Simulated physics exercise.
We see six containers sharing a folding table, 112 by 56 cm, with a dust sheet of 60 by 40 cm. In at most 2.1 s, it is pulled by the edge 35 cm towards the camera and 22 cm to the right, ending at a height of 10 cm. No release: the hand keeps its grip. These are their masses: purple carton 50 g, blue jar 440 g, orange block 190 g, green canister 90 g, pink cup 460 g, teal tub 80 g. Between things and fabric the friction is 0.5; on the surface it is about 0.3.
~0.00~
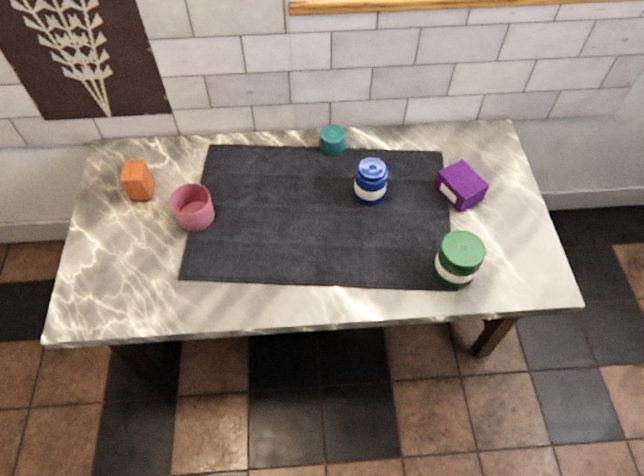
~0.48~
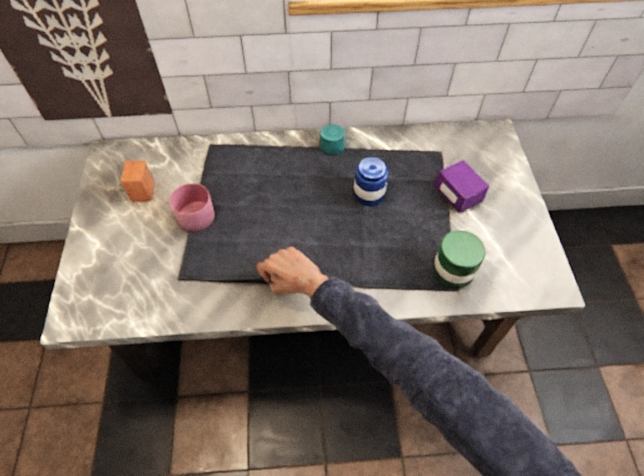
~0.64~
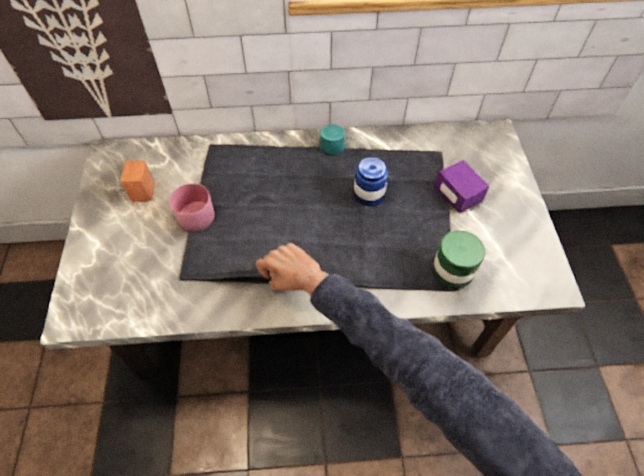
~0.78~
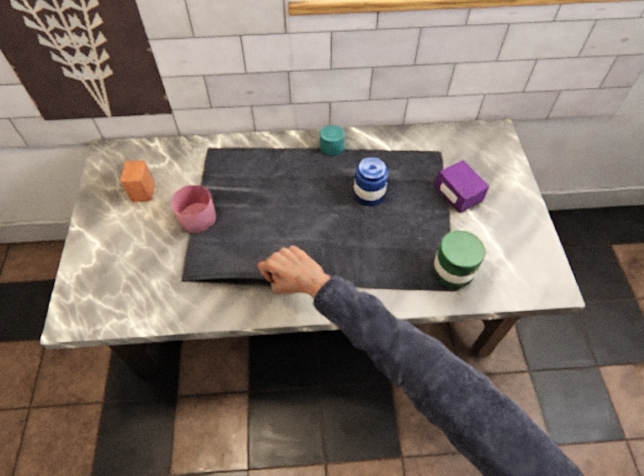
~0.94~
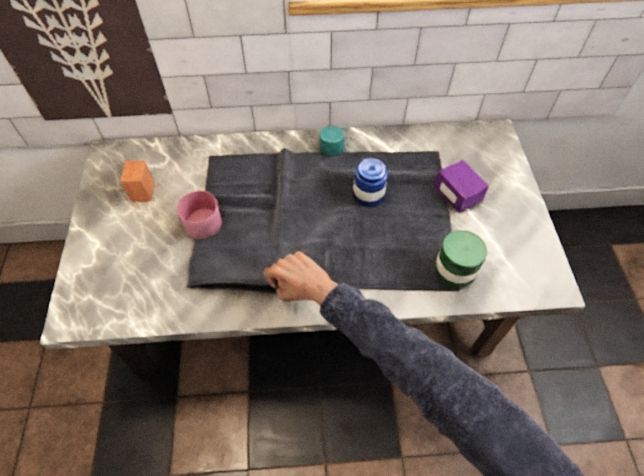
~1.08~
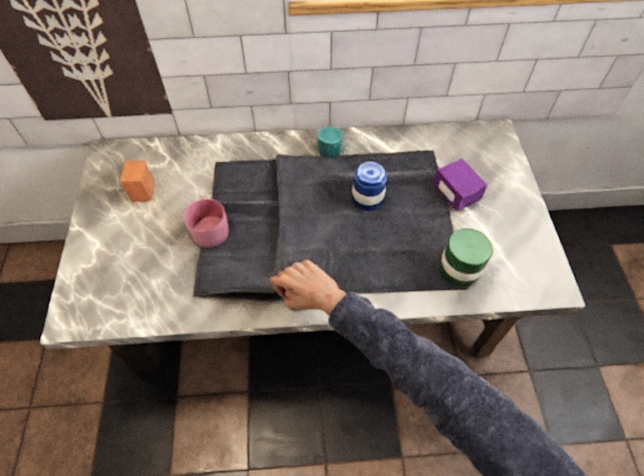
The footage shows six containers on and around a dark cloth on a table; a hand reaches in, grips the cloth's near edge and drags it slightly to the right, creasing it and carrying the pink cup along.
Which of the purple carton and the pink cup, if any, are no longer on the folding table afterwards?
I think the purple carton will hold out up there. I think the pink cup won't hold out up there.
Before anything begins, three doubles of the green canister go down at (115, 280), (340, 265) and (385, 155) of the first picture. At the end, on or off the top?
In turn: Stays up, falls off, stays up.
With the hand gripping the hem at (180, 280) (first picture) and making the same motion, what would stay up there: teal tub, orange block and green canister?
Result: Teal tub keeps its place; orange block keeps its place; green canister keeps its place.
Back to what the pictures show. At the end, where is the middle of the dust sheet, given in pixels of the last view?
Its centre lands at about (350, 347).
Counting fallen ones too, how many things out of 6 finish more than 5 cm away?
4 in all.
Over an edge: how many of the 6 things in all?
1.
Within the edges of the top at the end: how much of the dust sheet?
Share within the edges: Approx. 50 %.
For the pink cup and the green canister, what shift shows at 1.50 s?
Pink cup 20 cm, green canister 4 cm.
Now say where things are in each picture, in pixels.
Purple carton (464, 178); pink cup (189, 198); dust sheet corners (178, 280) (210, 144) (442, 152) (458, 291), in the first frame.
Dust sheet corners (178, 280) (210, 144); grip (270, 280), in the second frame.
Dust sheet corners (179, 280) (210, 144); grip (269, 277), in the third frame.
Pink cup (191, 200); dust sheet corners (182, 281) (208, 148); grip (271, 279), in the fourth frame.
Pink cup (197, 206); dust sheet corners (187, 287) (209, 156); grip (276, 286), in the fifth frame.
Purple carton (462, 177); pink cup (204, 215); dust sheet corners (193, 297) (216, 162) (433, 150) (467, 289); grip (283, 294), in the sixth frame.
After 1.5 s, 95 % of the dust sheet is still over the top; pink cup 18 cm off its start, purple carton 3 cm off its start, blue jar 7 cm off its start.
After 1.9 s, 80 % of the dust sheet is still over the top; pink cup 31 cm off its start, purple carton 7 cm off its start, blue jar 17 cm off its start.
After 2.3 s, 60 % of the dust sheet is still over the top; pink cup over the edge, purple carton 11 cm off its start at (429, 199), blue jar 26 cm off its start at (372, 270).
After 2.7 s, 50 % of the dust sheet is still over the top; pink cup over the edge, purple carton 13 cm off its start, blue jar 30 cm off its start.
After 4.3 s, 50 % of the dust sheet is still over the top; pink cup over the edge, purple carton 13 cm off its start at (426, 207), blue jar 30 cm off its start at (376, 286), green canister 5 cm off its start at (484, 266).
